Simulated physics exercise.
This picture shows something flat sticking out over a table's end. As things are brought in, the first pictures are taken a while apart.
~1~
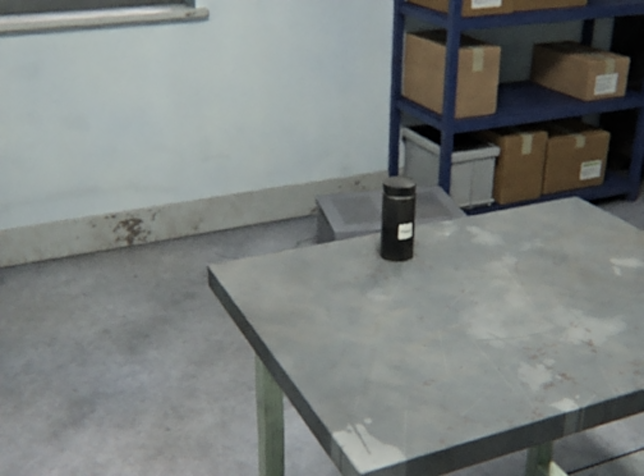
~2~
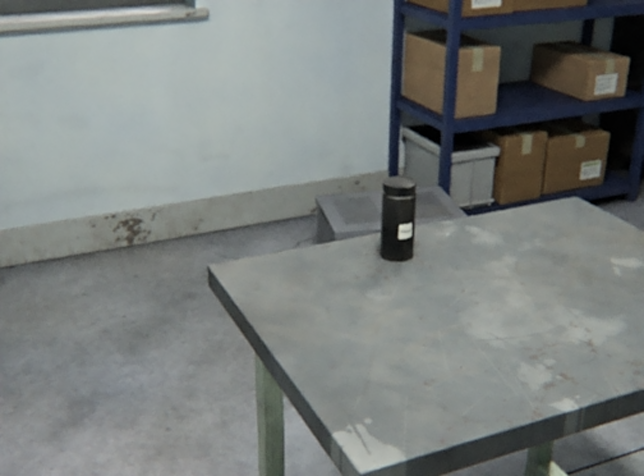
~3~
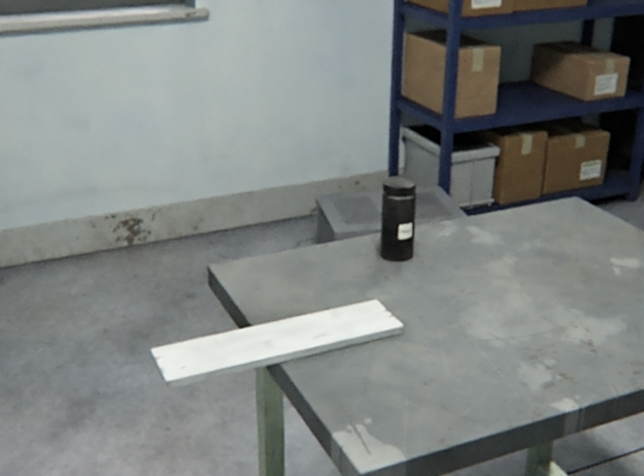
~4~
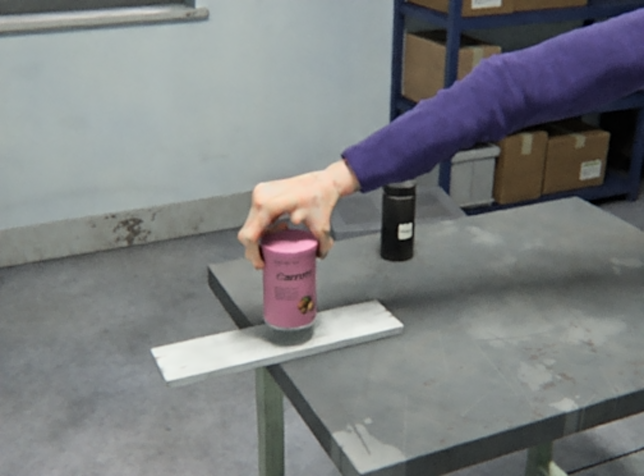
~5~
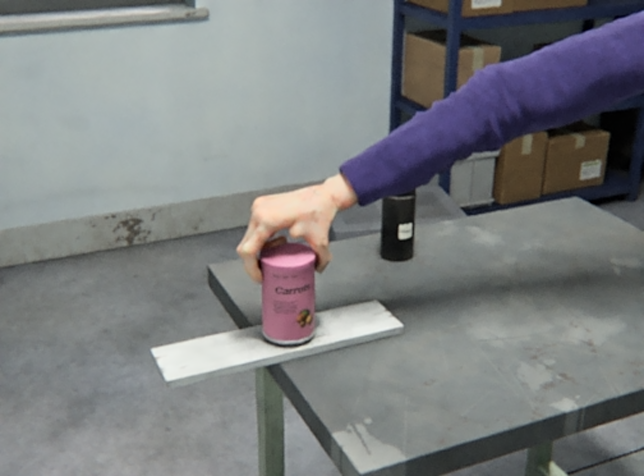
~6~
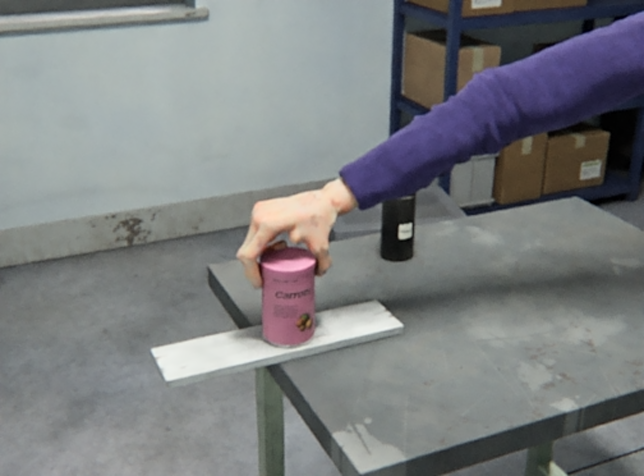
In a storeroom, a white plank appears overhanging a grey table's edge near a dark bottle, a hand lowering a pink tin onto it.
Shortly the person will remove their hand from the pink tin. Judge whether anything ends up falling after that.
Nothing falls.
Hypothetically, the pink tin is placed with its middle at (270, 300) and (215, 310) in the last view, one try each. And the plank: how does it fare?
In case one it stays where it is, while in case two it tumbles.
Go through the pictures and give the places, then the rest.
The last thing is not in view yet, in the first frame.
The last thing is not in view yet, in the second frame.
The last thing is not in view yet; white plank (280, 341), in the third frame.
On its way; pink tin (289, 279); white plank (280, 341), in the fourth frame.
On its way; pink tin (288, 293); white plank (280, 341), in the fifth frame.
In place under the hand; pink tin (288, 297); white plank (280, 341), in the sixth frame.
Then, 0.80 s after the last picture, nothing has stirred.
Then, 1.70 s after the last picture, pink tin resting near (288, 297).
At rest, all 3 in place. Seen from the same camera at the end, pink tin near (288, 297). The plank holds.
